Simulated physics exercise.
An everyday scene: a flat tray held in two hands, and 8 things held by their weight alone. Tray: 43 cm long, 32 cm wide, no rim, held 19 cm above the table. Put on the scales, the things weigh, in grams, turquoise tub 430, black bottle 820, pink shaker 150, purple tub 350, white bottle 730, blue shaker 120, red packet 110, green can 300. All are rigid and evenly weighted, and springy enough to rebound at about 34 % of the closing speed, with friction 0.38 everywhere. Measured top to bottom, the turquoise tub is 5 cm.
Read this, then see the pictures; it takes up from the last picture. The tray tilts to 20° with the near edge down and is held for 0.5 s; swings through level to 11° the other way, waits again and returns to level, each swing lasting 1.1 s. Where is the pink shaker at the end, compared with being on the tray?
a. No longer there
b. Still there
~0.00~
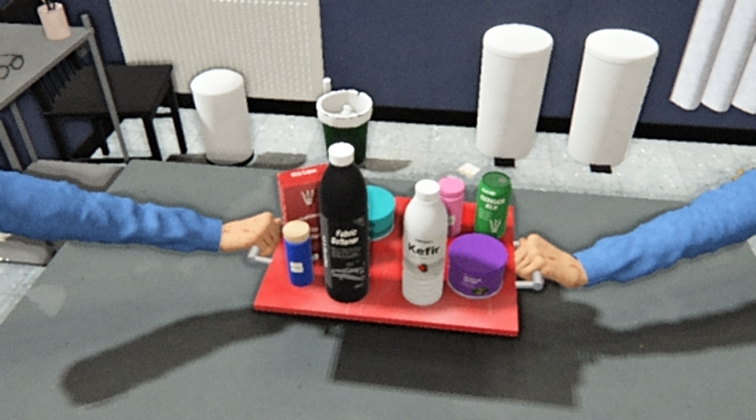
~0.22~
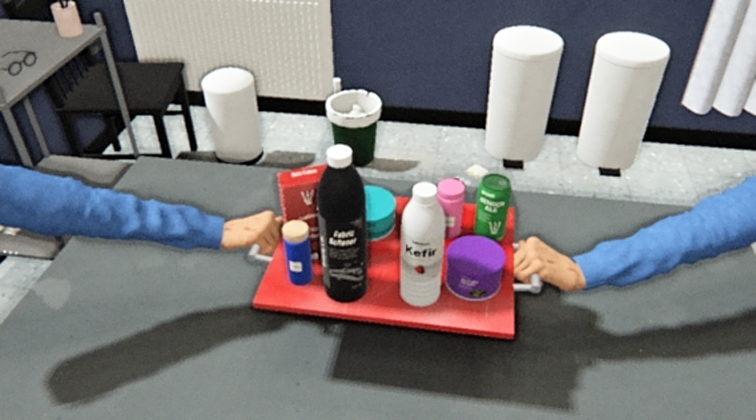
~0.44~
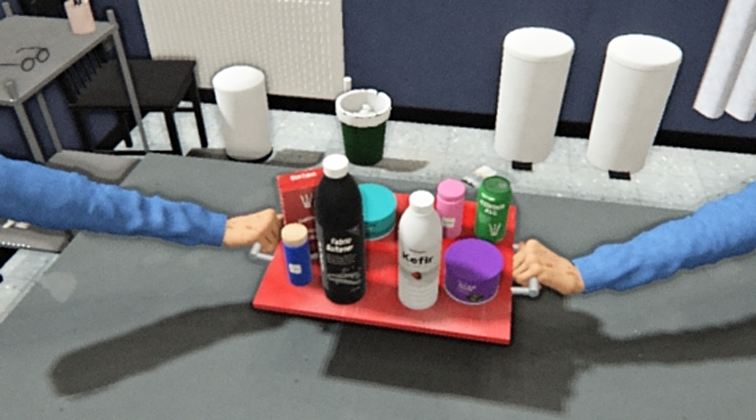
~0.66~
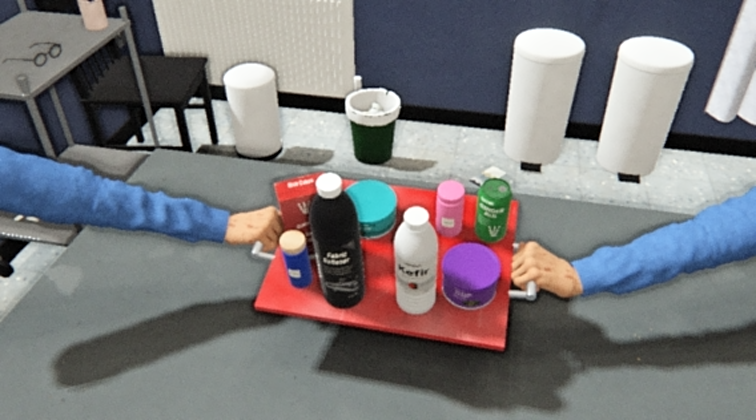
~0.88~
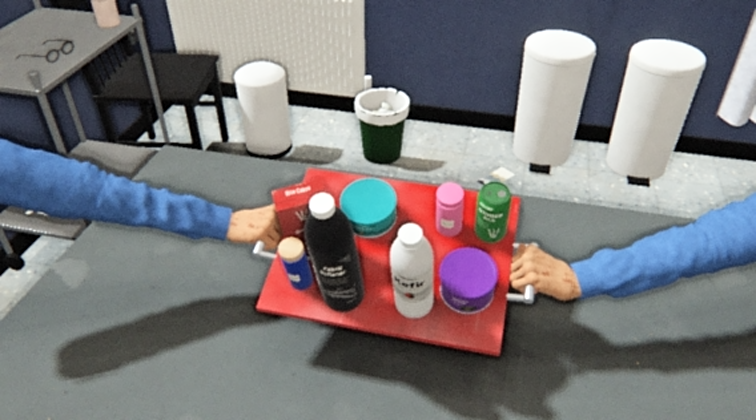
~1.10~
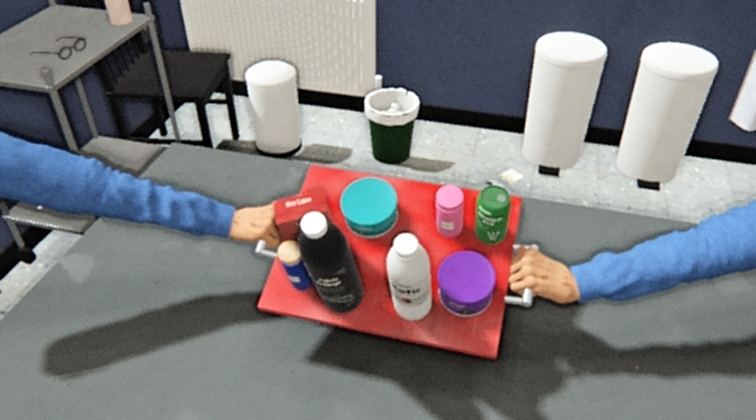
The answer is b.
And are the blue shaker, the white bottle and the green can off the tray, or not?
Well, the blue shaker does come off, the white bottle does come off, and the green can does not come off.
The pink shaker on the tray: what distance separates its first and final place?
Start to finish, roughly 0 cm.
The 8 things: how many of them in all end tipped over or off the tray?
My answer is 4.
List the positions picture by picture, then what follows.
The first frame shows tray level; pink shaker (449, 208).
The second frame shows tray level; purple tub (474, 268); white bottle (422, 244).
The third frame shows tray tilted 4°, near edge down; blue shaker (298, 256); red packet (309, 216).
The fourth frame shows tray tilted 10°, near edge down; green can (493, 212); turquoise tub (369, 210).
The fifth frame shows tray tilted 17°, near edge down; black bottle (334, 254); purple tub (468, 281).
The sixth frame shows tray tilted 20°, near edge down; pink shaker (450, 212); white bottle (410, 276).
Around 1.50 s, tray tilted 20°, near edge down; black bottle and blue shaker now off the tray; red packet on its side; white bottle tipped 32° against what carries it.
Around 1.70 s, tray tilted 20°, near edge down; white bottle and red packet now off the tray.
Around 2.20 s, tray tilted 7°, near edge down.
Around 3.20 s, tray tilted 11°, far edge down.
Finally (4.8 s), off the tray, black bottle, white bottle, blue shaker and red packet; the other 4 still in place (within 5 cm). Final places as that camera would see them, pink shaker near (451, 214).
